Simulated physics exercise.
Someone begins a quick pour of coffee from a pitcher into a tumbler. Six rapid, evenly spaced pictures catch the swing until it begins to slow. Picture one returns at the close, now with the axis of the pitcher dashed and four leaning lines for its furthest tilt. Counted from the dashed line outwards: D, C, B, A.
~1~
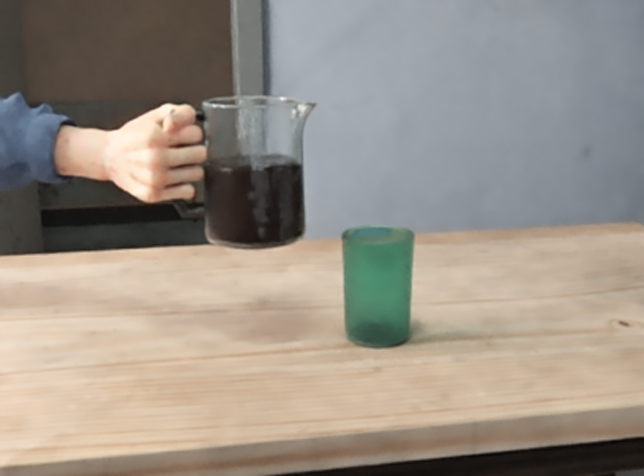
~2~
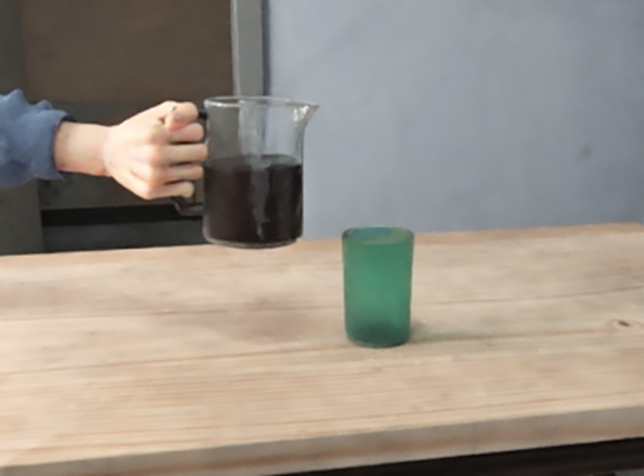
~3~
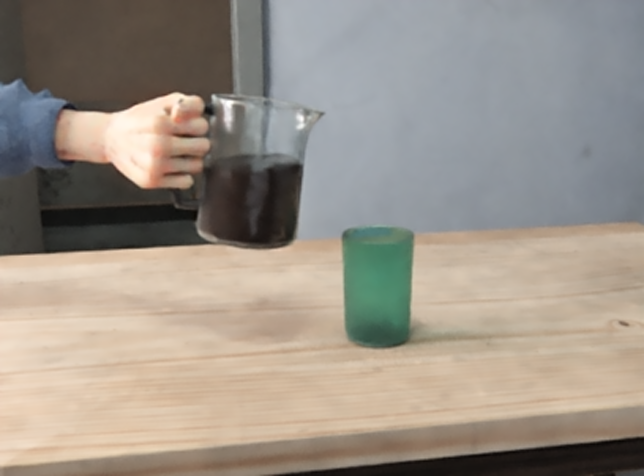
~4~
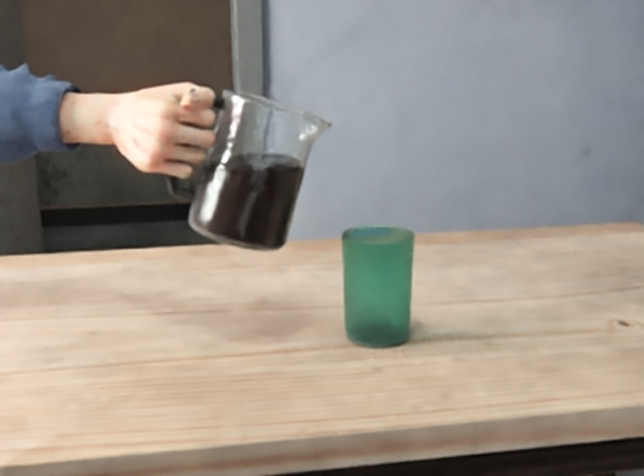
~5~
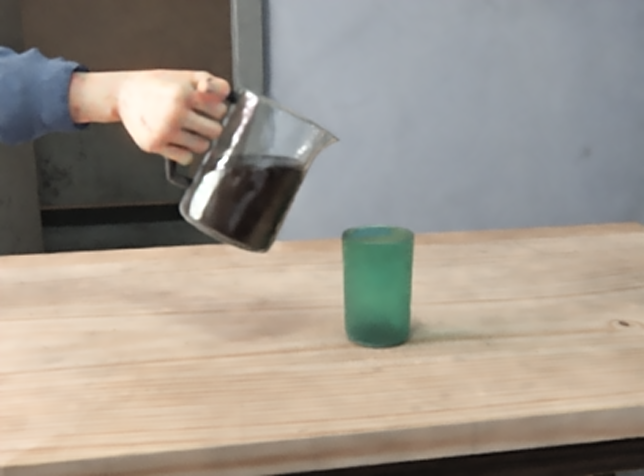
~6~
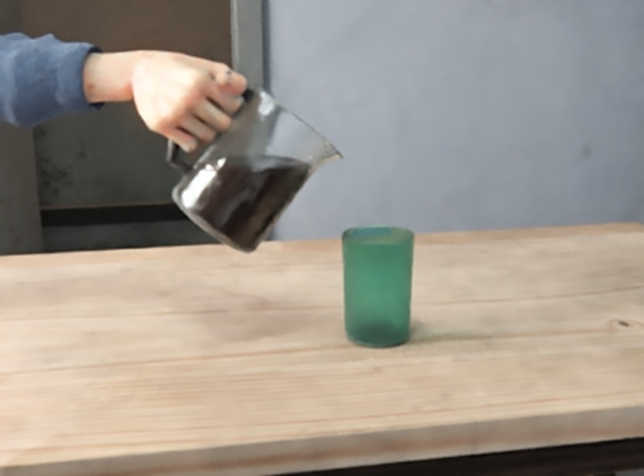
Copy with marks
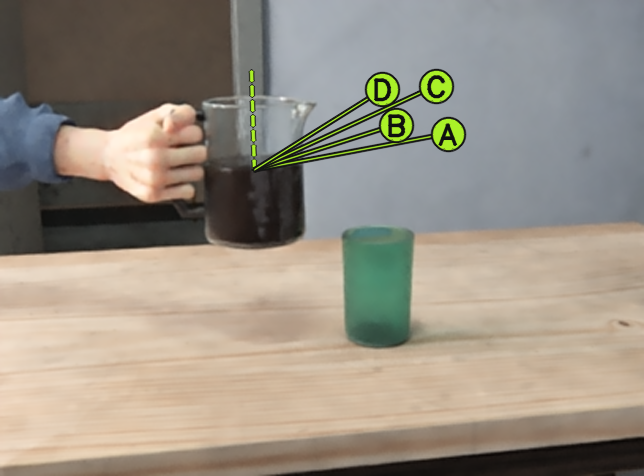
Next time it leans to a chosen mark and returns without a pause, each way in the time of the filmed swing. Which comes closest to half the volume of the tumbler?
Take B.
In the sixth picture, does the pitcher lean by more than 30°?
Yes, it does.
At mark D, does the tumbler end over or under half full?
Under half.
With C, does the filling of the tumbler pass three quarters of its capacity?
No.
On the marked copy, A at (431, 136); B at (380, 129); C at (420, 92); D at (368, 98).
For mark A, the tumbler ends with about 71 % of what it can hold.
For mark B, the tumbler ends with about 51 % of what it can hold.
For mark C, the tumbler ends with about 31 % of what it can hold.
For mark D, the tumbler ends with about 15 % of what it can hold.
